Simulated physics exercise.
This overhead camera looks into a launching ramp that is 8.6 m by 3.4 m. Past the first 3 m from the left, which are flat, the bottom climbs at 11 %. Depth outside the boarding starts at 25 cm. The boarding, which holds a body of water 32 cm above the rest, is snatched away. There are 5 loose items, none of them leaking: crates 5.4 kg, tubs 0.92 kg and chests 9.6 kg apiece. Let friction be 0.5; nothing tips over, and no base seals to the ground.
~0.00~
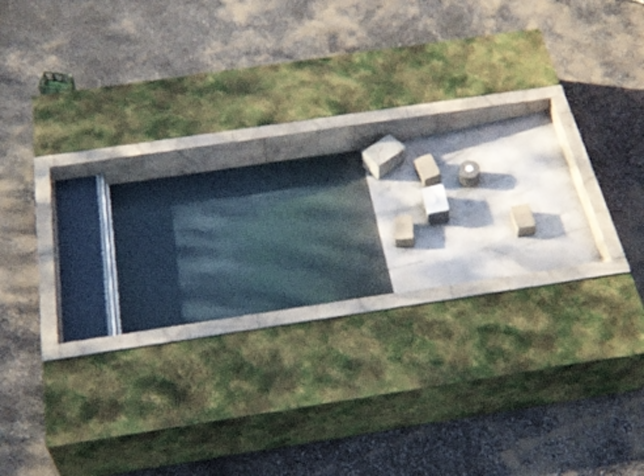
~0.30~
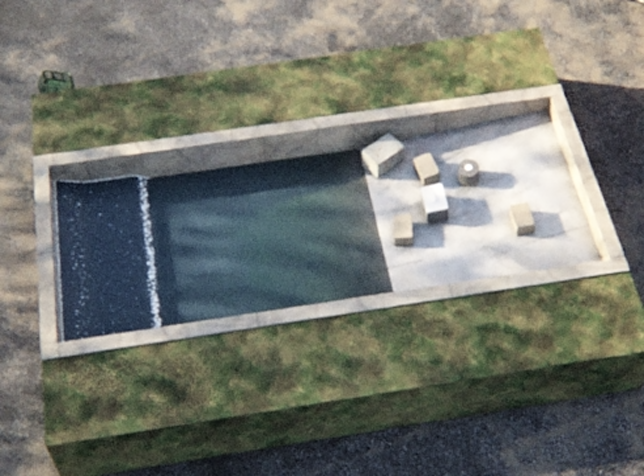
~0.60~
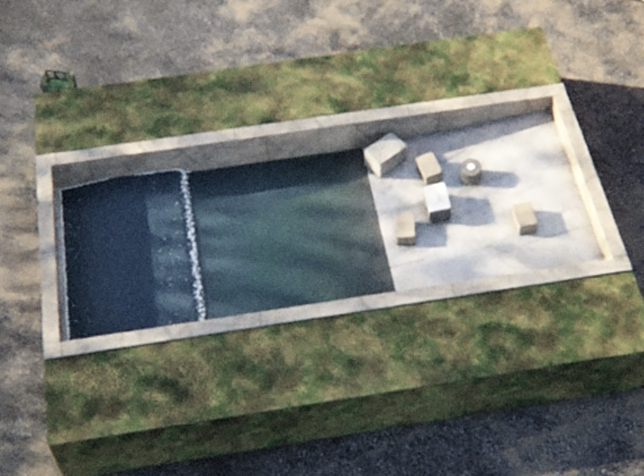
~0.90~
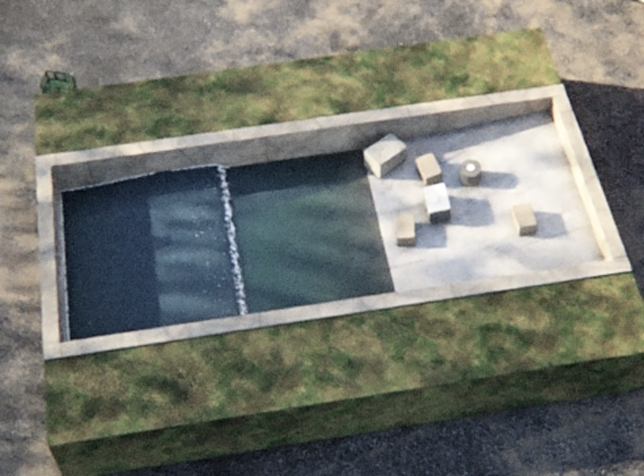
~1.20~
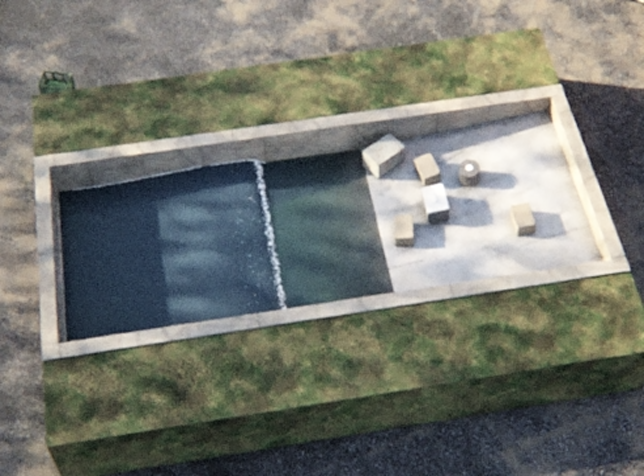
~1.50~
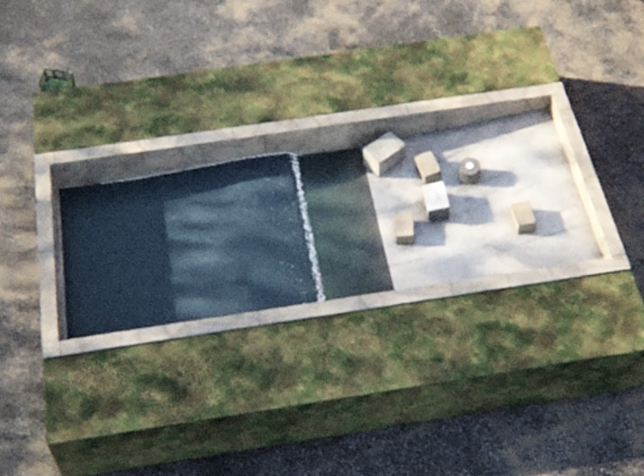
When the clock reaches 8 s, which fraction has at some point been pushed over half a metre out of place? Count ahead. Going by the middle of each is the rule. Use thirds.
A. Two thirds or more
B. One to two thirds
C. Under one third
A, two thirds or more.
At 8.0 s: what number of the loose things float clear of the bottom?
At that time the total is 0.
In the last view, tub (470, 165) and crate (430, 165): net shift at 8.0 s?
Shifts: 50 cm / 120 cm.
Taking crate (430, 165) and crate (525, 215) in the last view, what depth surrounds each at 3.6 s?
I'd estimate 3 cm for the first and 2 cm for the second.
After 2.1 s 0 of 5 are over 50 cm from their spots; 0 afloat.
After 3.6 s 4 of 5 are over 50 cm from their spots; 1 afloat.
After 5.6 s 2 of 5 are over 50 cm from their spots; 0 afloat.
After 8.0 s 4 of 5 are over 50 cm from their spots, and 4 have been at some point; 0 afloat.
